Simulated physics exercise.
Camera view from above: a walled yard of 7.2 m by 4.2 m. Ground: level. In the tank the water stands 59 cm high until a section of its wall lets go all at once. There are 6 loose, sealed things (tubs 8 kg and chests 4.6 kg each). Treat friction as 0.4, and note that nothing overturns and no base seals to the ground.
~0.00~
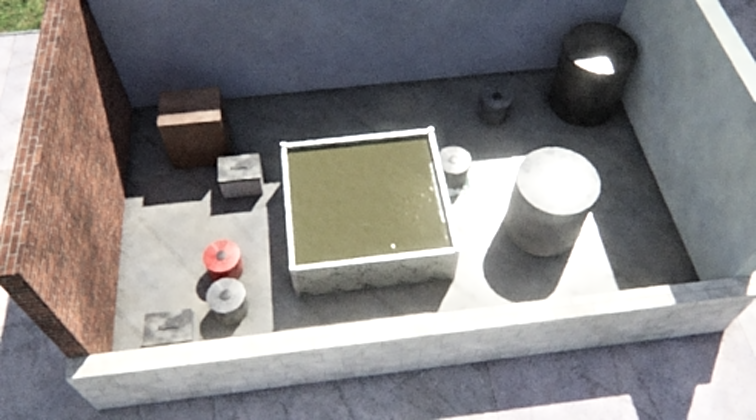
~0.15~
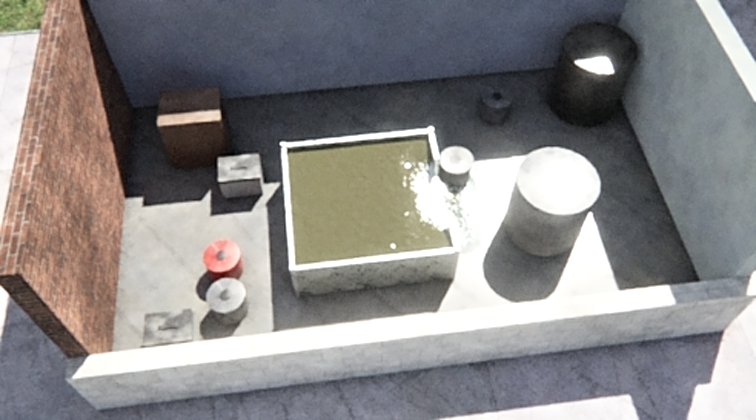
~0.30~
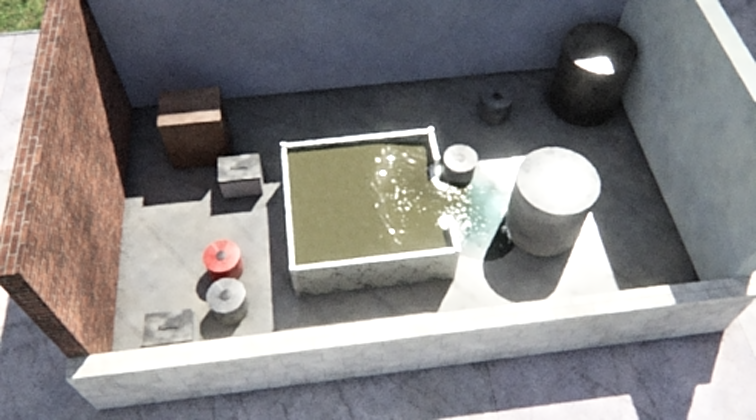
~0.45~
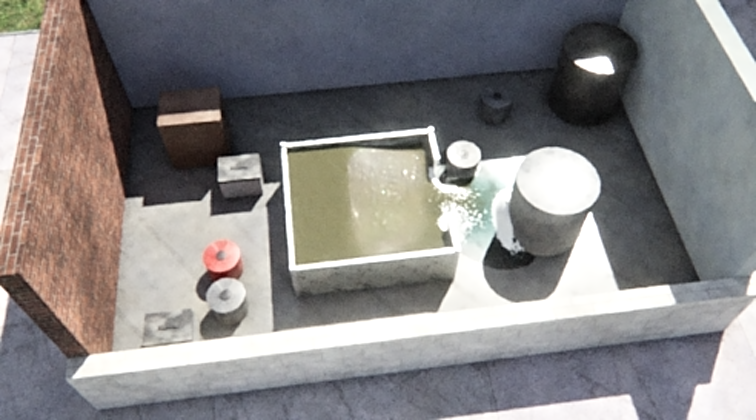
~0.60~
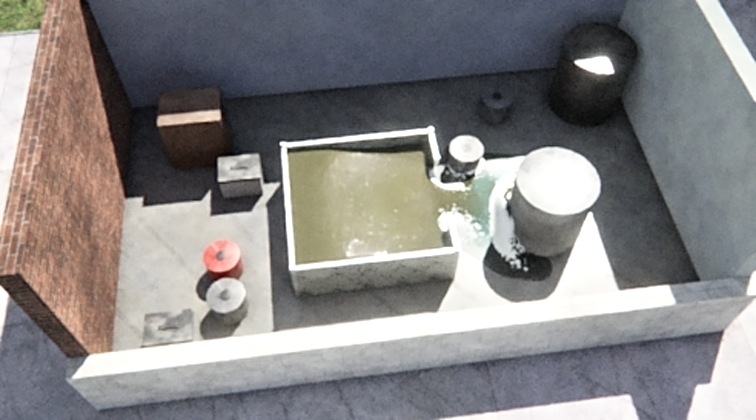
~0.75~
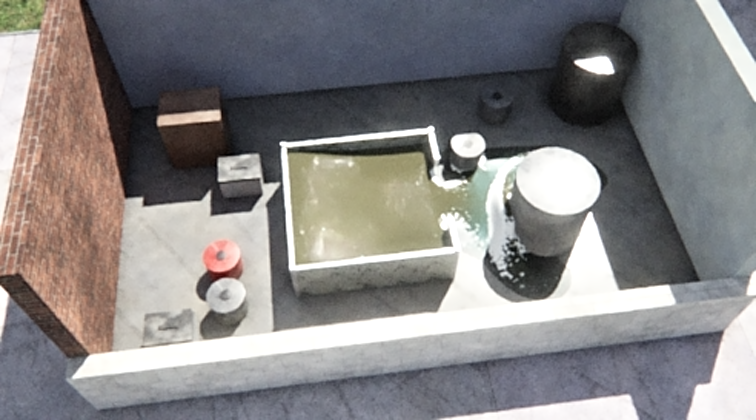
At first, a square tank of murky water sits in a walled yard among small tubs, boxes and large cylinders. Water then bursts through the tank's right side, nudging a nearby pale tub slightly, and spreads around the big white cylinder while the red tub stays still.
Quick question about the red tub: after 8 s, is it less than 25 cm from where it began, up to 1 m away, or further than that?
Less than 25 cm.
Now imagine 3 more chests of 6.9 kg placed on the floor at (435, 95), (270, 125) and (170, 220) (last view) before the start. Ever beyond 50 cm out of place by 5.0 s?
In order: Above it, below it, below it.
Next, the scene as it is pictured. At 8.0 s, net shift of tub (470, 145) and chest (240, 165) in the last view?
In turn: 60 cm, 60 cm.
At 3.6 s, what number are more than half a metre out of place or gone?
Tally at that time: 2.
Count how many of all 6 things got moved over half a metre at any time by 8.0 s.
Counting them up, I find 5.
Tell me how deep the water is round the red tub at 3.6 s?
Depth approx. 1 cm.
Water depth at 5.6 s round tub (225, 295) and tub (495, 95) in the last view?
First about 3 cm, second about 4 cm.
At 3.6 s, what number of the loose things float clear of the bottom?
At that time the total is 0.
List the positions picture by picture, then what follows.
In the first frame, the red tub at (221, 256) rests on the ground; 3.5 m2 under water; 0 of 6 have shifted.
In the second frame, the red tub at (221, 256), on the bottom; water covers 4.0 m2; 0 of 6 have shifted.
In the third frame, the red tub at (221, 256), on the bottom; water covers 4.7 m2; 1 of 6 have shifted.
In the fourth frame, the red tub at (221, 256) rests on the ground; water covers 5.2 m2; 1 of 6 have shifted.
In the fifth frame, the red tub at (221, 256), on the bottom; water covers 5.6 m2; 1 of 6 have shifted.
In the sixth frame, the red tub at (221, 256) rests on the ground; water covers 6.4 m2; 1 of 6 have shifted.
After 1.6 s the red tub is near (221, 256), 0.0 m from its start, aground; 0 afloat.
After 3.6 s the red tub is near (221, 256), 0.0 m from its start, aground; 0 afloat.
After 5.6 s the red tub is near (221, 256), 0.0 m from its start, aground; 0 afloat.
After 8.0 s the red tub is near (221, 255), 0.0 m from its start, aground; 3 afloat.
